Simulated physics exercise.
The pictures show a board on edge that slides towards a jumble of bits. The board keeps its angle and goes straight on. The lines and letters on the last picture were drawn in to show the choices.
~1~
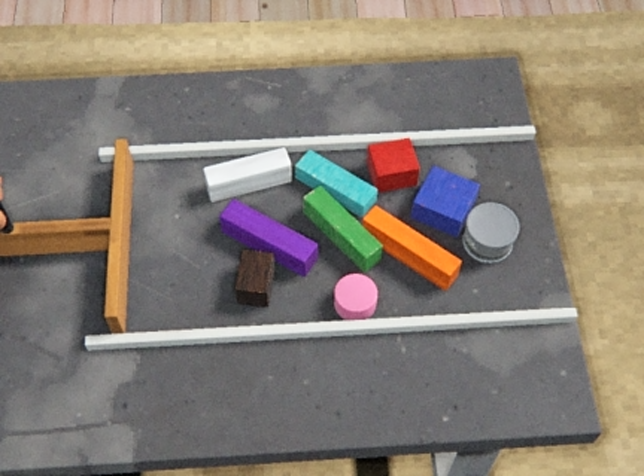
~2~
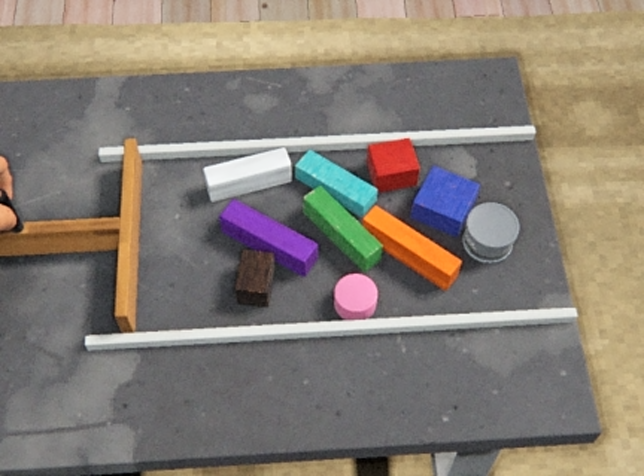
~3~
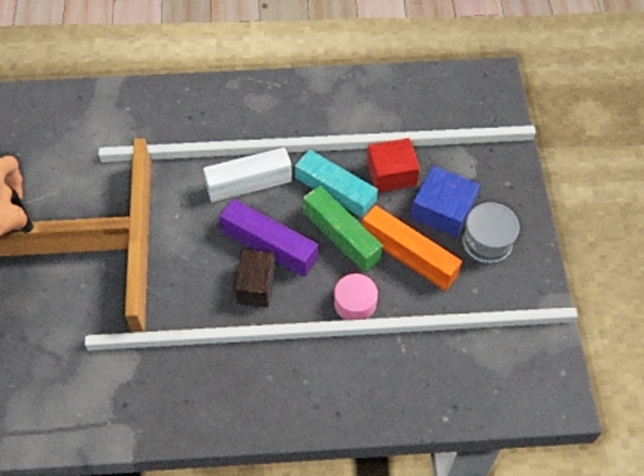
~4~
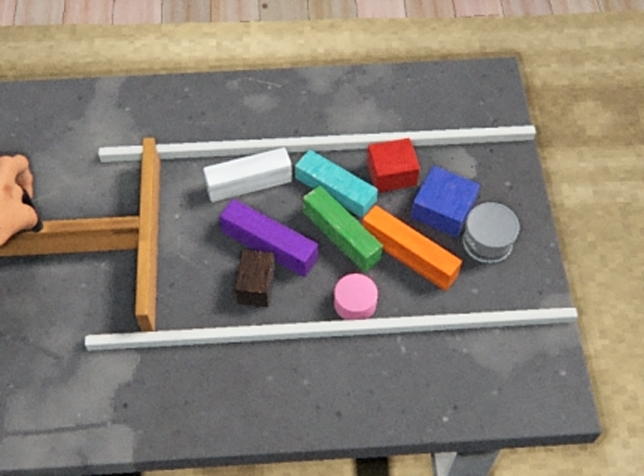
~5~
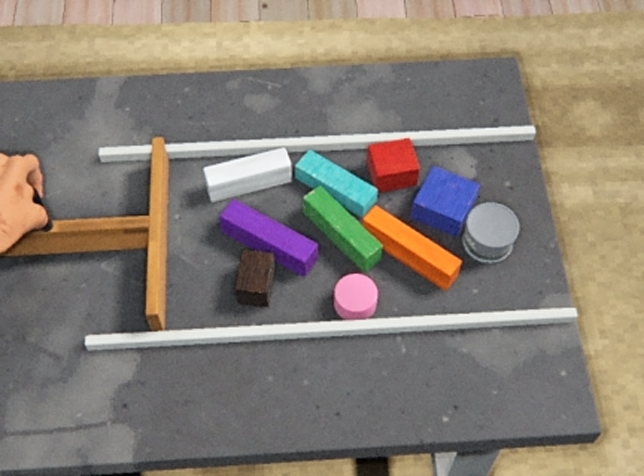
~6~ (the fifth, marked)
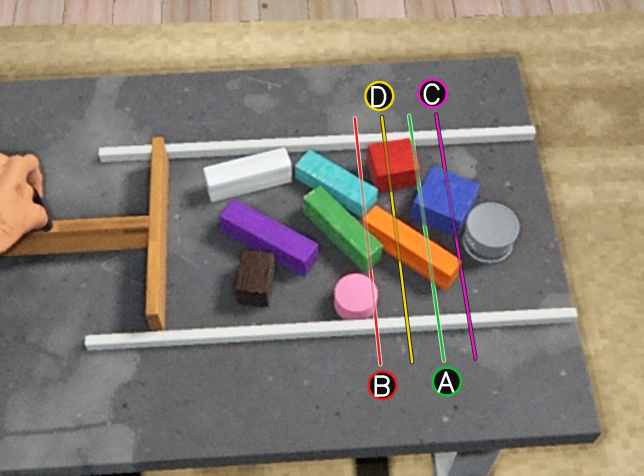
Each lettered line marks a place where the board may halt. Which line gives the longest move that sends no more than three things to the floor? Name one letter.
Line C.
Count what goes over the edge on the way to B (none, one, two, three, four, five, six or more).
By then, none.
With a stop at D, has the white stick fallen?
No.
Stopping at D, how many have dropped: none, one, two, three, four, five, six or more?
In all, none.
On the marked copy, A at (425, 228); B at (367, 232); C at (454, 227); D at (396, 230).
Following C. Soon after the start, board (263, 215); white stick (311, 166); red block (400, 167).
Later, board (373, 209); grey tin (520, 258); red block (499, 168).
In the end, board (454, 205); blue block over the edge; red block over the edge; three fallen.
As for the rest, A is within the limit but short; B is within the limit but short; D is within the limit but short.
